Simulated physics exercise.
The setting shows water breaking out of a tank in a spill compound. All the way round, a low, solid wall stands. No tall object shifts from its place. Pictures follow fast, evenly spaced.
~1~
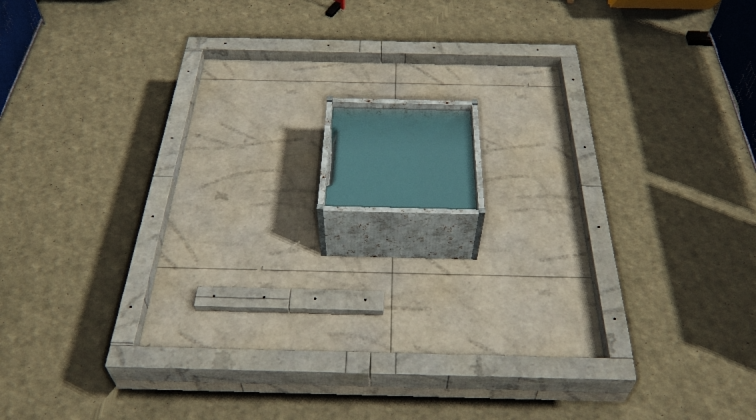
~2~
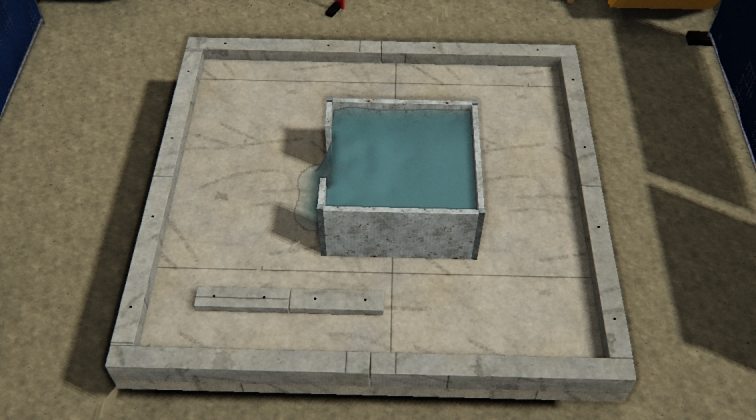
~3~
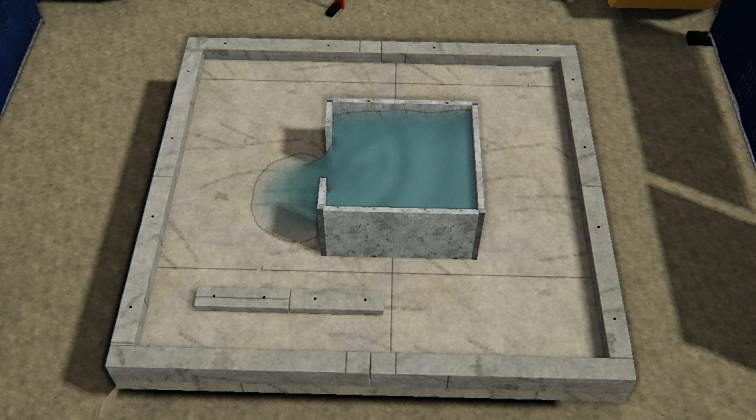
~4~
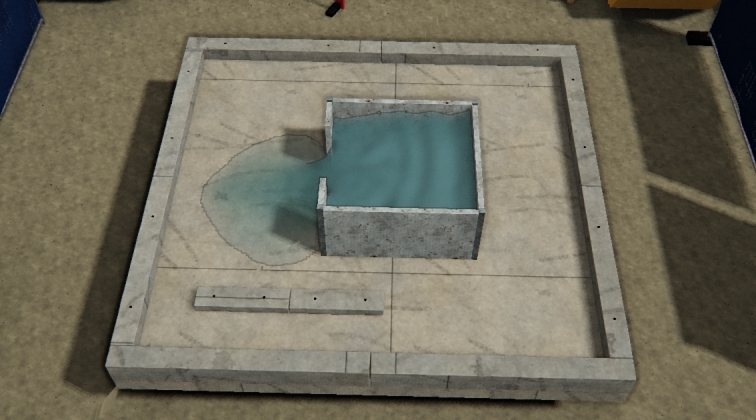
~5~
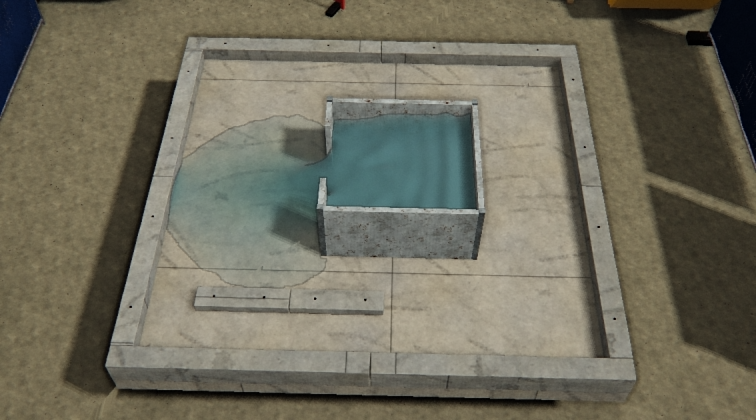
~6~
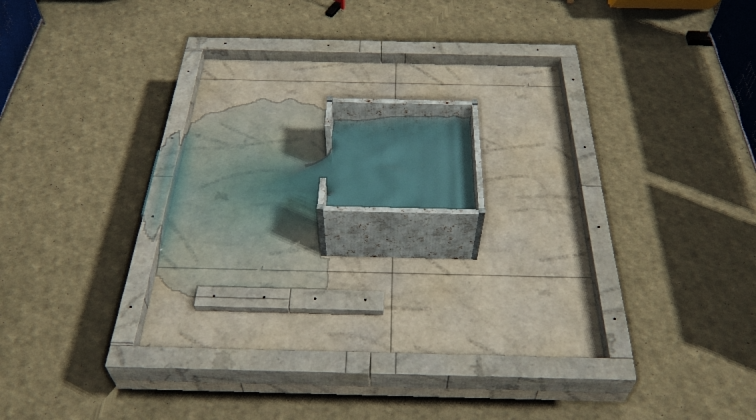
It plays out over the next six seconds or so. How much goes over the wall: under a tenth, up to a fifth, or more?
Bottom line, the loss sits in the tenth-fifth range.
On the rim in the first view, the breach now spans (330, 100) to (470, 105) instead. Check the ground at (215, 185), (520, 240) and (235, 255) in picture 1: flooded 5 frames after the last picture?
Taking them as listed, I'd say unwetted, unwetted and unwetted.
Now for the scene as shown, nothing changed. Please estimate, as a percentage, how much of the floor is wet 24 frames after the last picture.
By my count, 85 percent.
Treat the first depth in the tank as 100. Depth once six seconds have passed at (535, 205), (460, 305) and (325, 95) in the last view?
Going in order, roughly 10, 6 and 8 %.
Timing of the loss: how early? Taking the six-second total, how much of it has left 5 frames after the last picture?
I'd put it near 15 in a hundred.
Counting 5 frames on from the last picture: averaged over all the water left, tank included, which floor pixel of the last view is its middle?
It's close to (326, 197).
A moment on, water covers 25 % of the floor; the low wall has let 1 % over.
Next, water covers 30 % of the floor; the low wall has let 2 % over.
Then, water covers 45 % of the floor; the low wall has let 11 % over.
Later, water covers 70 % of the floor; the low wall has let 15 % over.
In the end, water covers 80 % of the floor; the low wall has let 15 % over.
